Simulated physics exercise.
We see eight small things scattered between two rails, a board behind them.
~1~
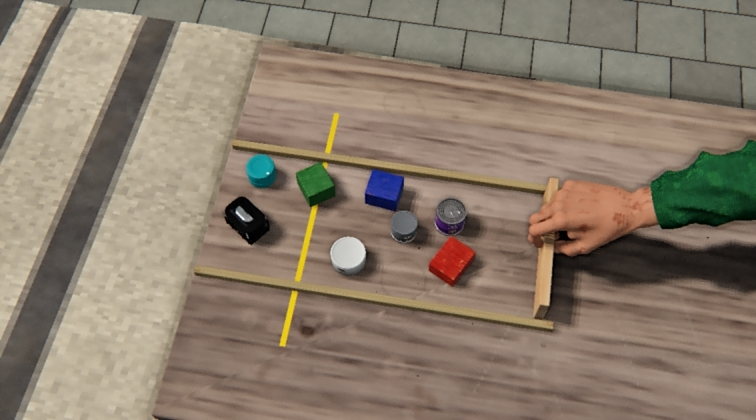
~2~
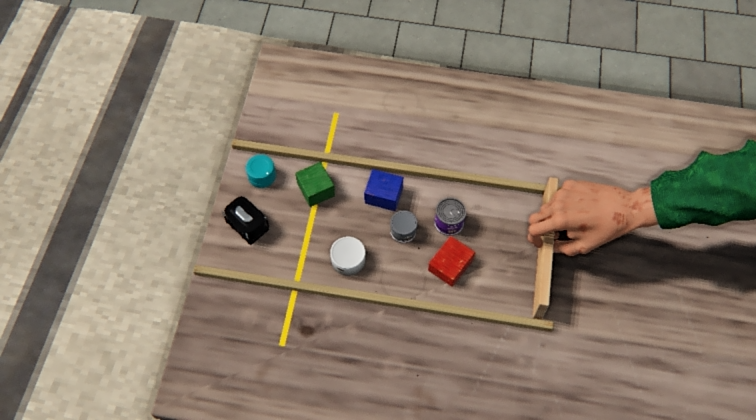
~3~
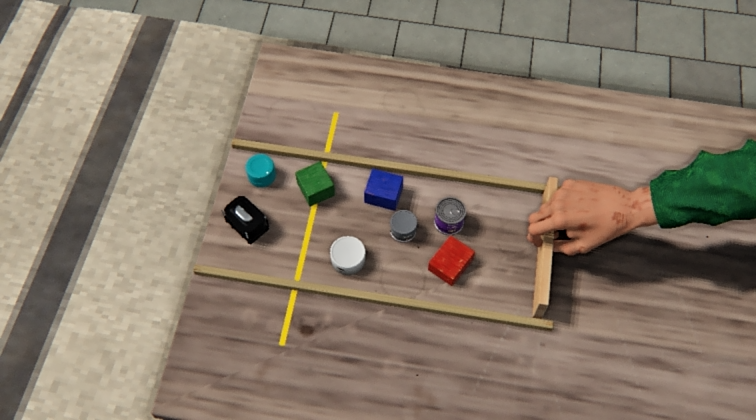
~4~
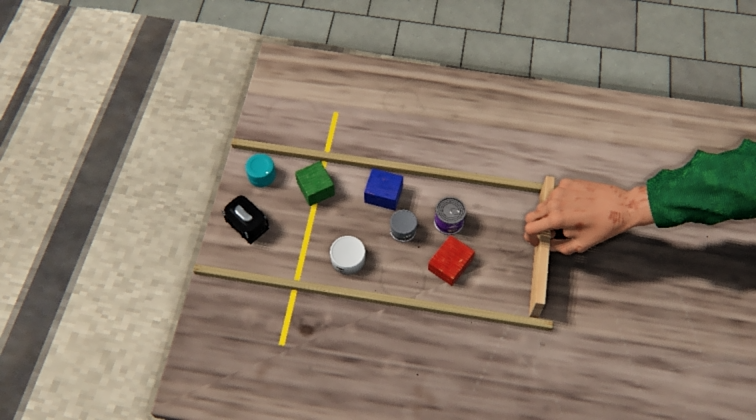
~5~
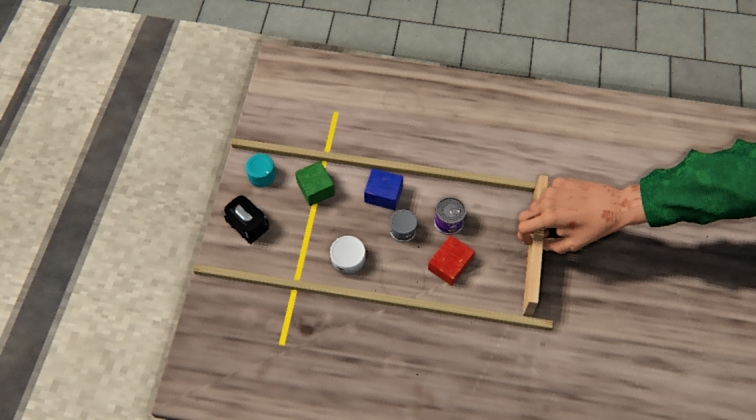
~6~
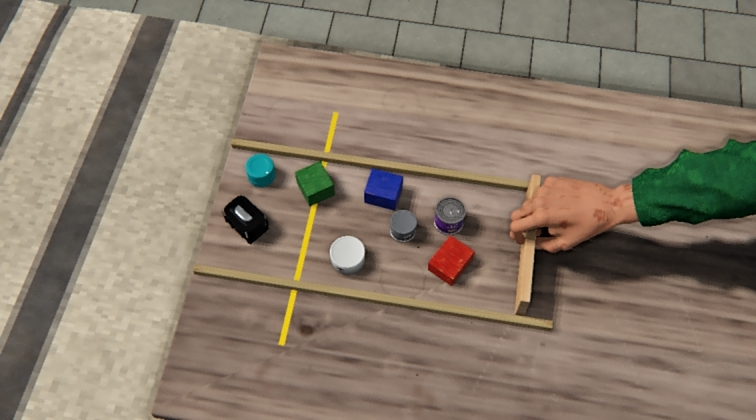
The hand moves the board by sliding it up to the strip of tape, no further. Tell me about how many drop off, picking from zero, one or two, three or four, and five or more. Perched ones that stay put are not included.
No losses.
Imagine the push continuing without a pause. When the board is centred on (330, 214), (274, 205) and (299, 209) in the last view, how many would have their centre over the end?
Taking the places in turn, the counts are 0, 1 and 0.
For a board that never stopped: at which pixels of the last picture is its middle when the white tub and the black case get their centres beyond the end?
Roughly (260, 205); roughly (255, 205).
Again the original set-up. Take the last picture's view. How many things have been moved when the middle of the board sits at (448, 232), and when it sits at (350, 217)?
Well, it's 2 at the first one and 6 at the second.
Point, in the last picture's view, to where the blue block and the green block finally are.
First object: (307, 168); second object: (274, 177).
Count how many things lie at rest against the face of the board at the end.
3 touch it.
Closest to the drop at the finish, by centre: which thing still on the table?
That would be the turquoise lid.
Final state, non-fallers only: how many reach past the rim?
Count: 0.
Early on, none off yet; black case at rest near (246, 219); turquoise lid at rest near (261, 171); green block at rest near (315, 184).
A while later, none off yet; black case at rest near (246, 219); turquoise lid at rest near (261, 171); green block moving near (308, 183).
Finally, the number that fall off is zero.
